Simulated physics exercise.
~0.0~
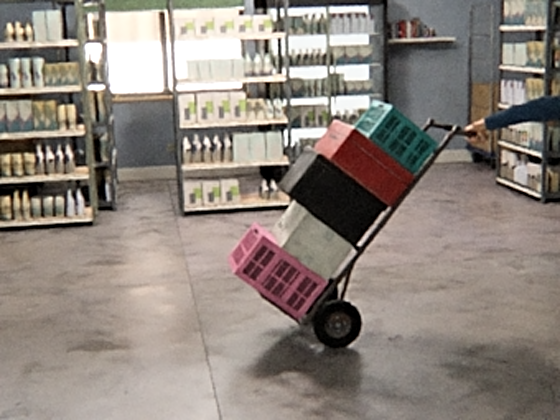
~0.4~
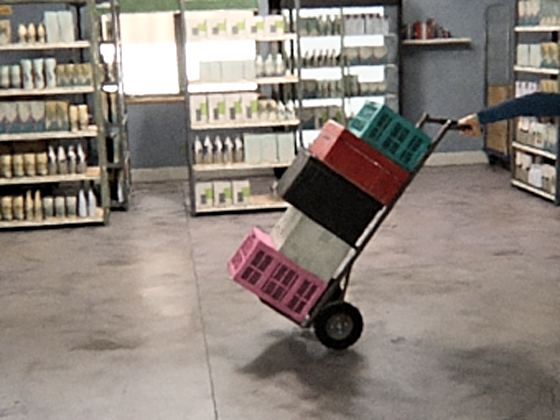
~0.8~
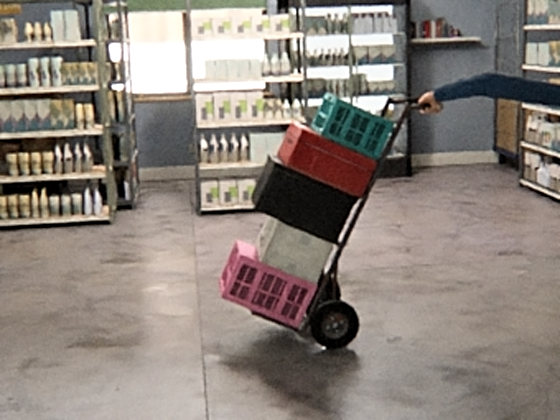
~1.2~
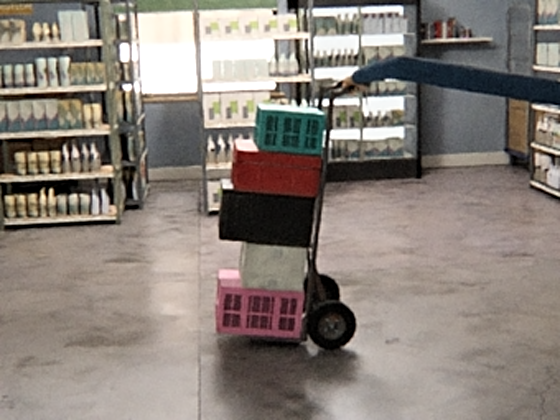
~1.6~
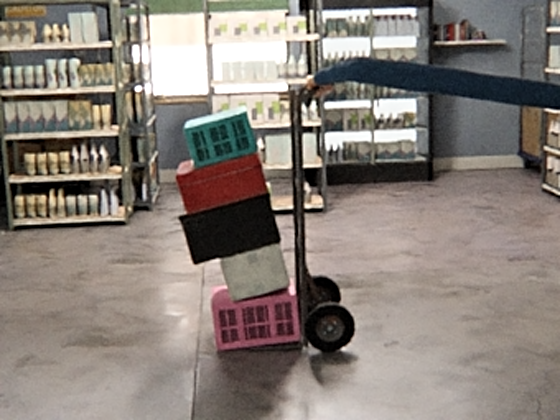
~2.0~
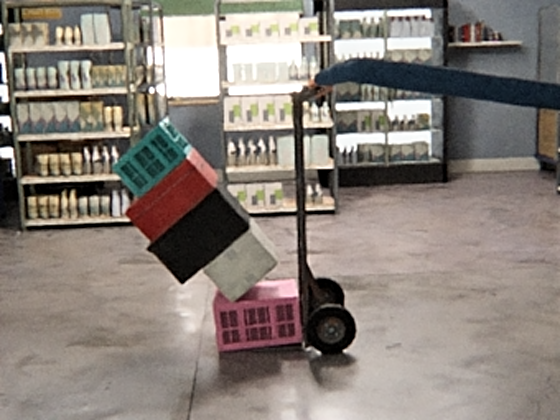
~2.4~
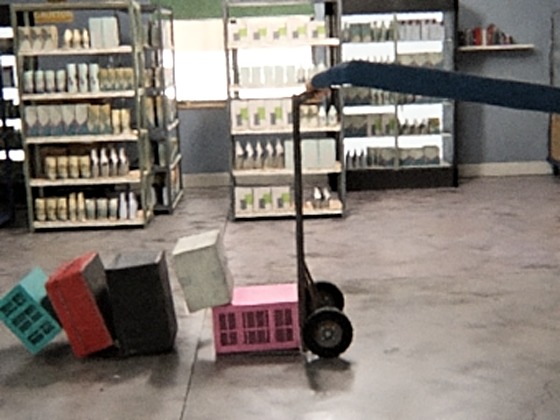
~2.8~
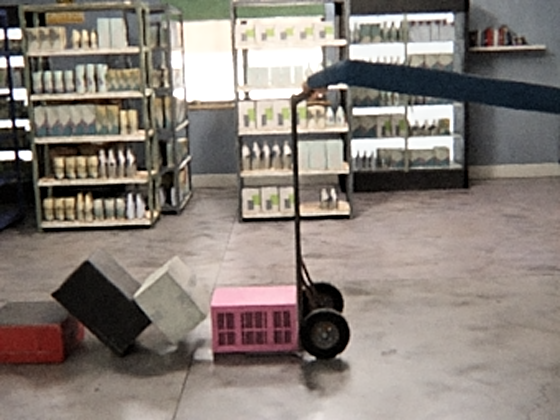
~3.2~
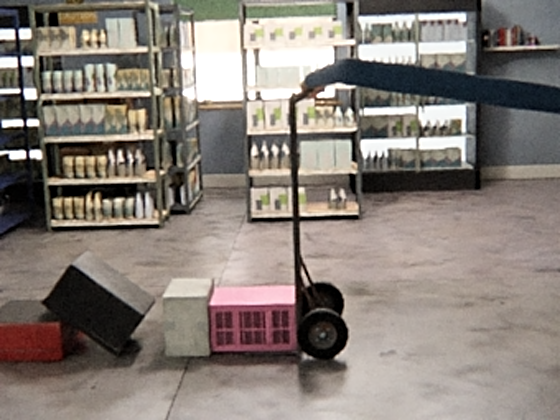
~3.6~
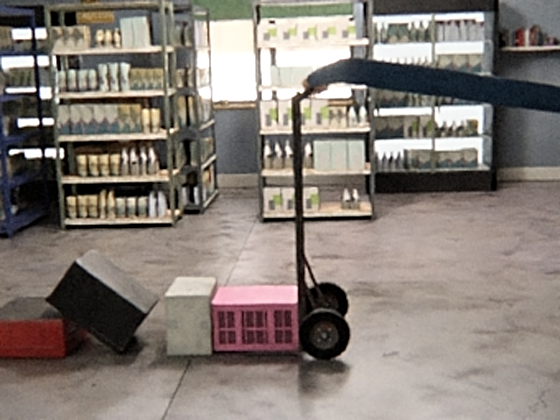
Arm in blue sleeve swinging a sack truck upright, toppling four stacked items leftward onto the floor while the pink crate stays.
